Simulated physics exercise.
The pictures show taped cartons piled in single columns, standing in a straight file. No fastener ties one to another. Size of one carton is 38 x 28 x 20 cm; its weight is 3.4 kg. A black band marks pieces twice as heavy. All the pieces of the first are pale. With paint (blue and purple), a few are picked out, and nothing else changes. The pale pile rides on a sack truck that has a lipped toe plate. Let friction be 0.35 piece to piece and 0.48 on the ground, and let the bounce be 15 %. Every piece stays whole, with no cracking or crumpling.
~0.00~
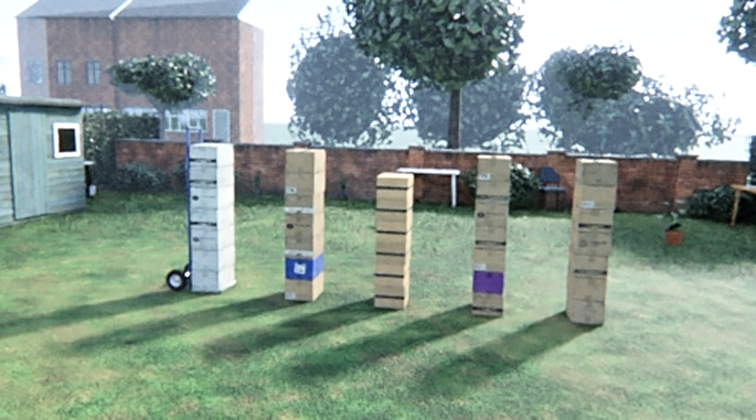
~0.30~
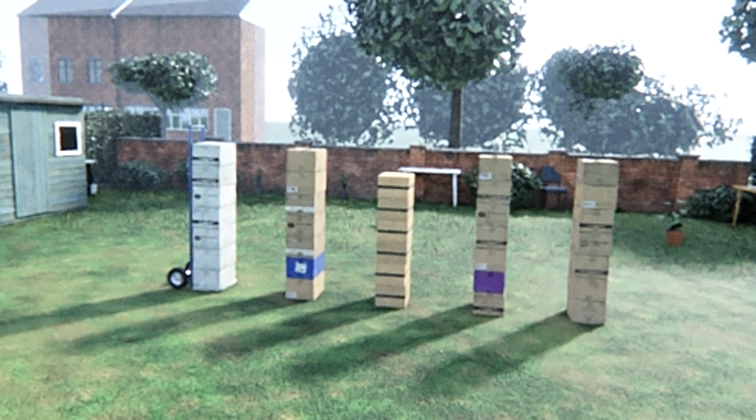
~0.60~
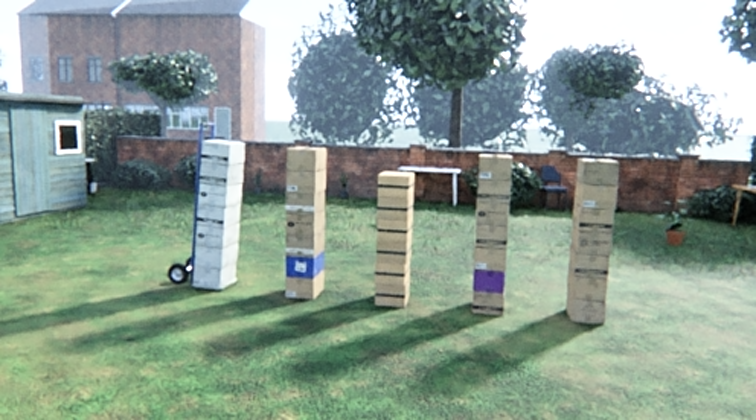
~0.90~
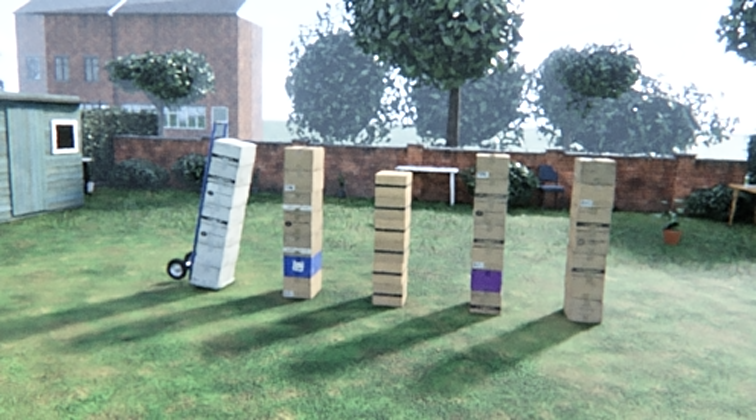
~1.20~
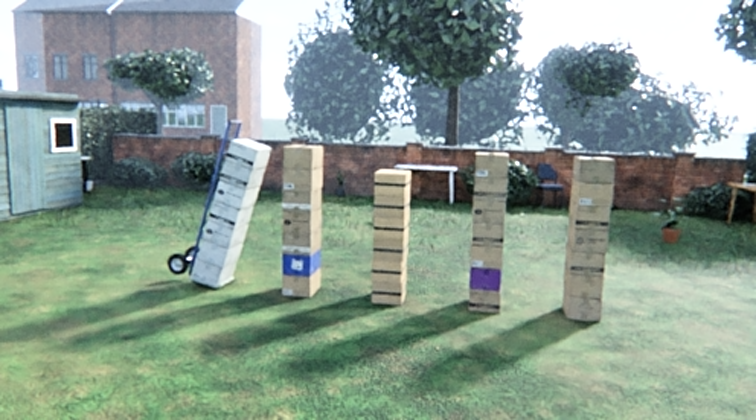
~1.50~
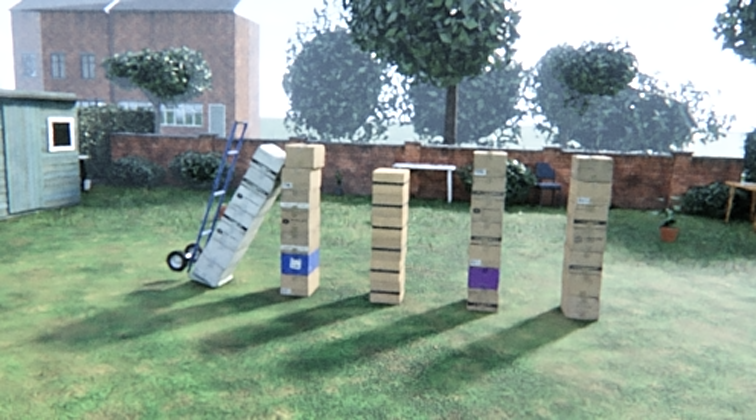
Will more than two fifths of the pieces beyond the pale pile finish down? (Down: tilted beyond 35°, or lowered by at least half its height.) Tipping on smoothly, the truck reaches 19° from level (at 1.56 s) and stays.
Yes, more than two fifths do.
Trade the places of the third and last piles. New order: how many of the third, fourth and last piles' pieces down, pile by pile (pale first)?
Pile by pile, you'd see third at 6, fourth at 6 and last at 5 down.
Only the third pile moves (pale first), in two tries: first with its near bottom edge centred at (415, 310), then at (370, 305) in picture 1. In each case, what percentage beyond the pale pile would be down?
I'd say close to 90 percent, then close to 90 percent.
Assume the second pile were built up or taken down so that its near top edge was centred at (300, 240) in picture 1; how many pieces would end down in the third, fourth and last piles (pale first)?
Result: Third pile 0, fourth pile 0, last pile 0.
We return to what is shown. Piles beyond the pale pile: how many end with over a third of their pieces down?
Tally: 4.
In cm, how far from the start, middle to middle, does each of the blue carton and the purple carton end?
The blue one ends 30 cm from its start and the purple one 40 cm.
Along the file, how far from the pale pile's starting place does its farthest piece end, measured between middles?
I'd put it at close to 150 cm.
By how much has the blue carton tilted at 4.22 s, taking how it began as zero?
60°.
Around 2.06 s, 7 of the pale pile down; none of the 27 other cartons down, 7 disturbed; blue carton tipped 16°.
Around 3.10 s, 7 of the pale pile down; 12 of the 27 other cartons down; blue carton tipped 57°, 13 cm lower; purple carton tipped 3°.
Around 4.22 s, 7 of the pale pile down; 24 of the 27 other cartons down; purple carton tipped 71°, 14 cm lower; blue carton tipped 56°, 13 cm lower.
Finally (5.5 s), 7 of the pale pile down; 24 of the 27 other cartons down; purple carton tipped 66°, 14 cm lower; blue carton tipped 56°, 13 cm lower. That is 89 per cent. Seen by the last camera, middles, purple carton near (522, 291), blue carton near (329, 276).
